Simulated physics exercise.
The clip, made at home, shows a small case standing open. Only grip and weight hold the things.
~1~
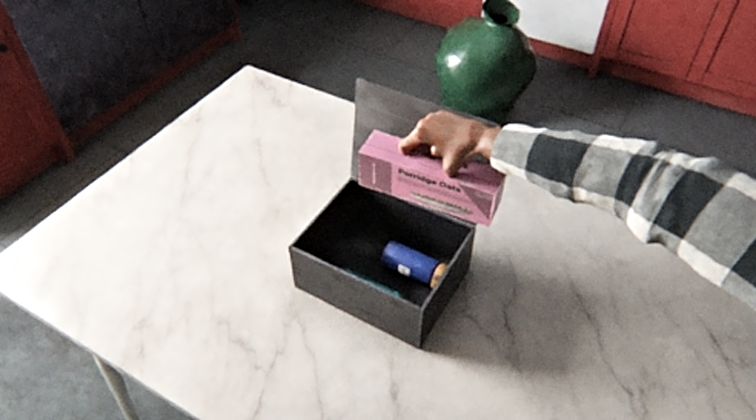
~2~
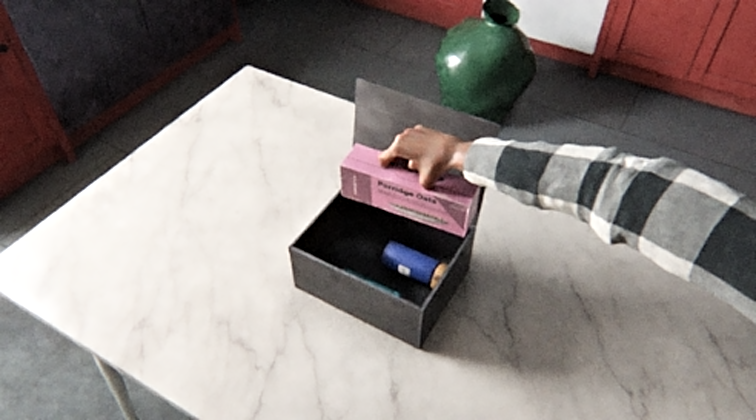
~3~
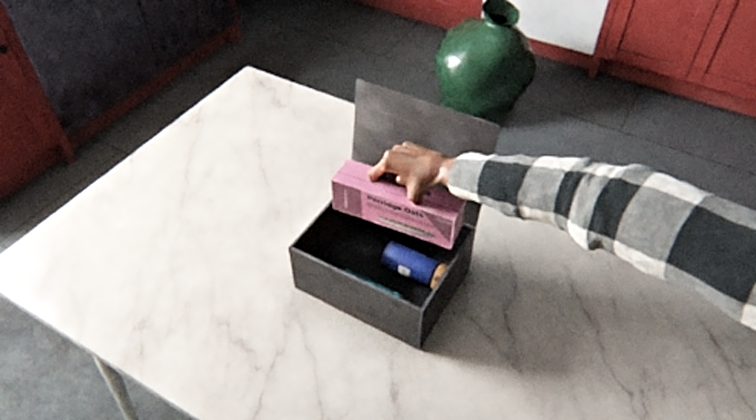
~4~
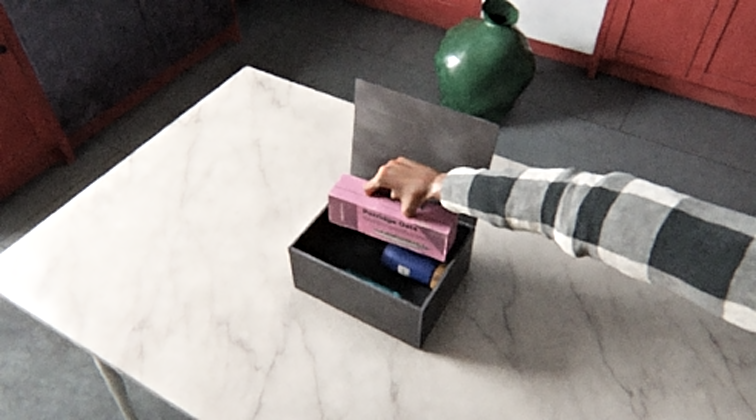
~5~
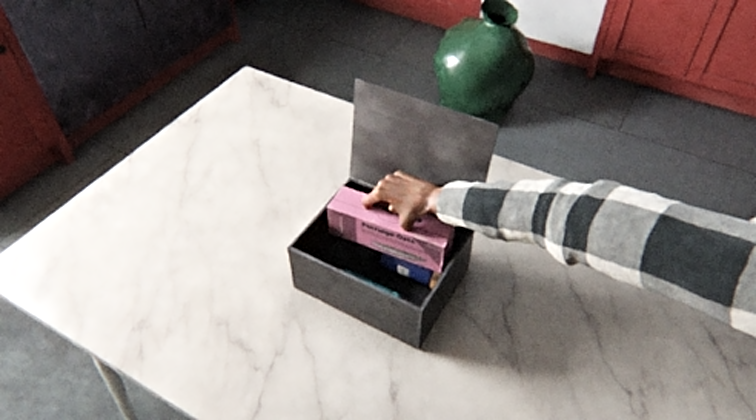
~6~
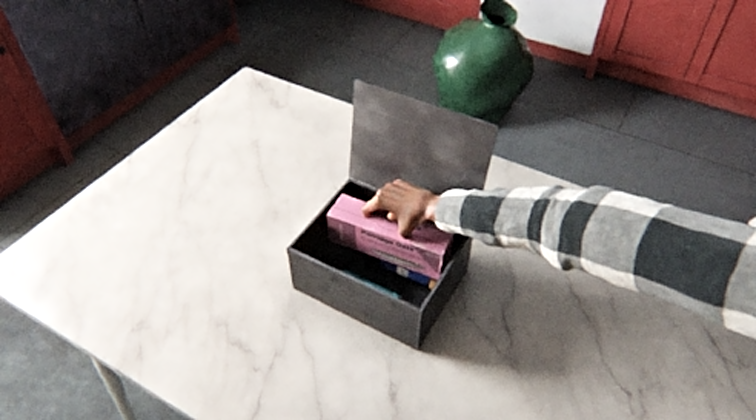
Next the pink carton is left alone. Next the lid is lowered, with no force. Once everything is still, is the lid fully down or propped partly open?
The lid is going to go down completely.
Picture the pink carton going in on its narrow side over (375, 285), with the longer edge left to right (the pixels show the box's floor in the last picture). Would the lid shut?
Lid: Closed.
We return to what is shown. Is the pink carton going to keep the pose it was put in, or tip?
Once everything settles, the pink carton ends up at a slant.
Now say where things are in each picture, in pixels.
Coming down; pink carton (430, 178), in the first picture.
Coming down; pink carton (409, 189), in the second picture.
Coming down; pink carton (397, 203), in the third picture.
Coming down; pink carton (393, 216), in the fourth picture.
Coming down; pink carton (390, 229), in the fifth picture.
Put in, still held; pink carton (390, 236), in the sixth picture.
Then, 1.10 s later than the last frame, lid starting down; pink carton tilted by 45° near (374, 272); blue shaker moved about its own width; turquoise shaker moved a little.
Then, 1.80 s later than the last frame, lid 34° above the rim; pink carton tilted by 45° near (374, 272); blue shaker moved about its own width; turquoise shaker moved a little.
When it is over, lid shut; lying over in the box, pink carton; the other 2 as before. End places, in pixels of the last picture, pink carton near (374, 272).
